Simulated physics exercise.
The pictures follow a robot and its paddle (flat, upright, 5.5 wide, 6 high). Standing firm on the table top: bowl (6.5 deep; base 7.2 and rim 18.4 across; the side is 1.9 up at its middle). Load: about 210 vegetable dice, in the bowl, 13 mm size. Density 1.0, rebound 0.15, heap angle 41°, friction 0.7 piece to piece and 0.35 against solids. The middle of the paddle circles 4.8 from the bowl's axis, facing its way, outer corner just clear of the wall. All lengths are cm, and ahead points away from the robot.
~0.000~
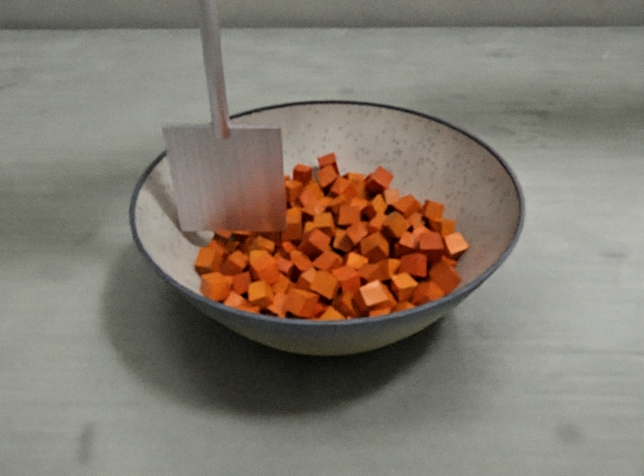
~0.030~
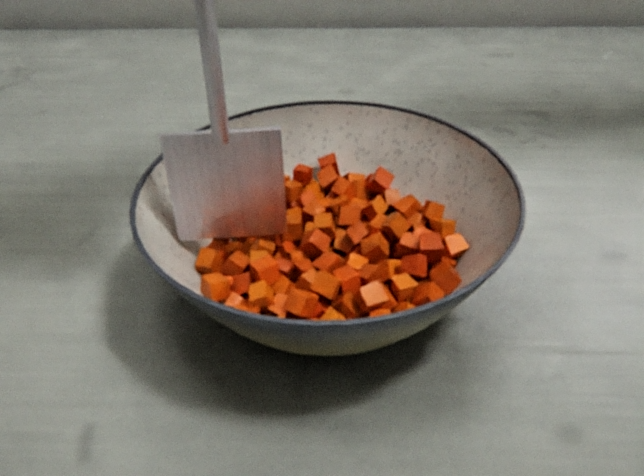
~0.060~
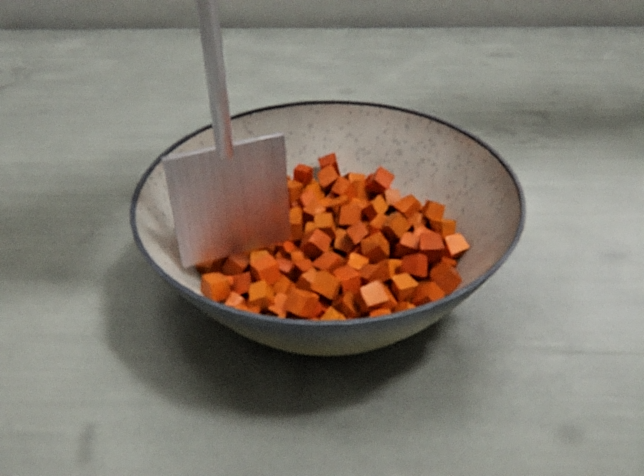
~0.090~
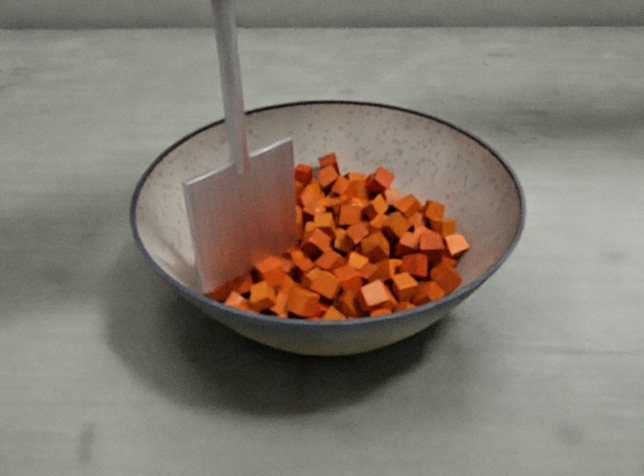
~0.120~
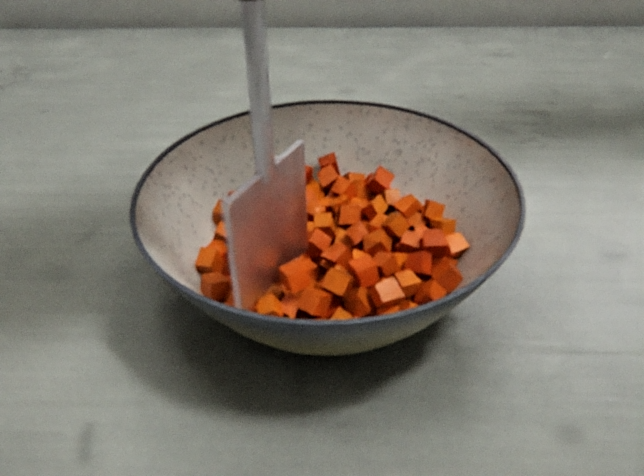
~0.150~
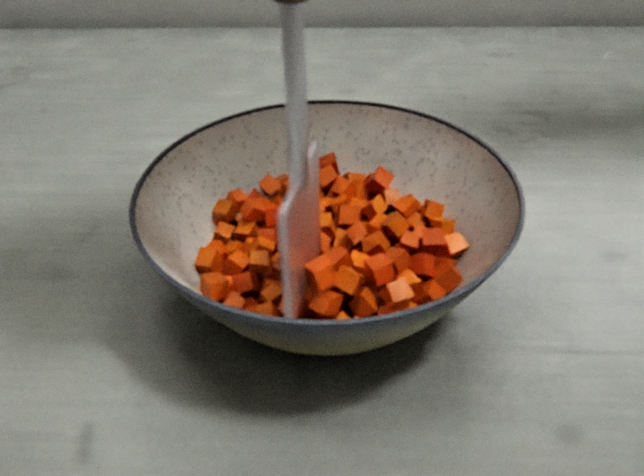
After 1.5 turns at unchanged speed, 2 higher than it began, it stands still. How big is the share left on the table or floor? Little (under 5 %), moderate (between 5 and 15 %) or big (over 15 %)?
Answer: Little; under 5 % of the vegetable dice finish on the table or floor.
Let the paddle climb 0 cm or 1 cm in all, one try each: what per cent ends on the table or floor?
Some 15 and 10 per cent.
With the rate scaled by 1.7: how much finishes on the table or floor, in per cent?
Some 10 per cent.
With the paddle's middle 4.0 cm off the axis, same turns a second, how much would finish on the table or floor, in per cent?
It would be near 20 per cent.
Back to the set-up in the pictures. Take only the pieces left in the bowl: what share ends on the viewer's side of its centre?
About 45 per cent.
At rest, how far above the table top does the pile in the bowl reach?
Roughly 5.0 cm.
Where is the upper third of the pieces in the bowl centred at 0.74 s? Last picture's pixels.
At about (314, 226).
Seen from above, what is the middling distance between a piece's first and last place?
About 1 cm.
By 0.44 s, 259° round, highest piece 7 above the table; 211 in the bowl, 2 in flight or on the tool.
By 0.74 s, 78° round, highest piece 6 above the table; 207 in the bowl, 6 on the table or floor.
By 1.08 s, 180° round, highest piece 5 above the table; 207 in the bowl, 6 on the table or floor.
By 1.78 s, 180° round, highest piece 5 above the table; 207 in the bowl, 6 on the table or floor.
Final count, 207 in the bowl, 6 on the table or floor. That is 3 % on the table or floor.
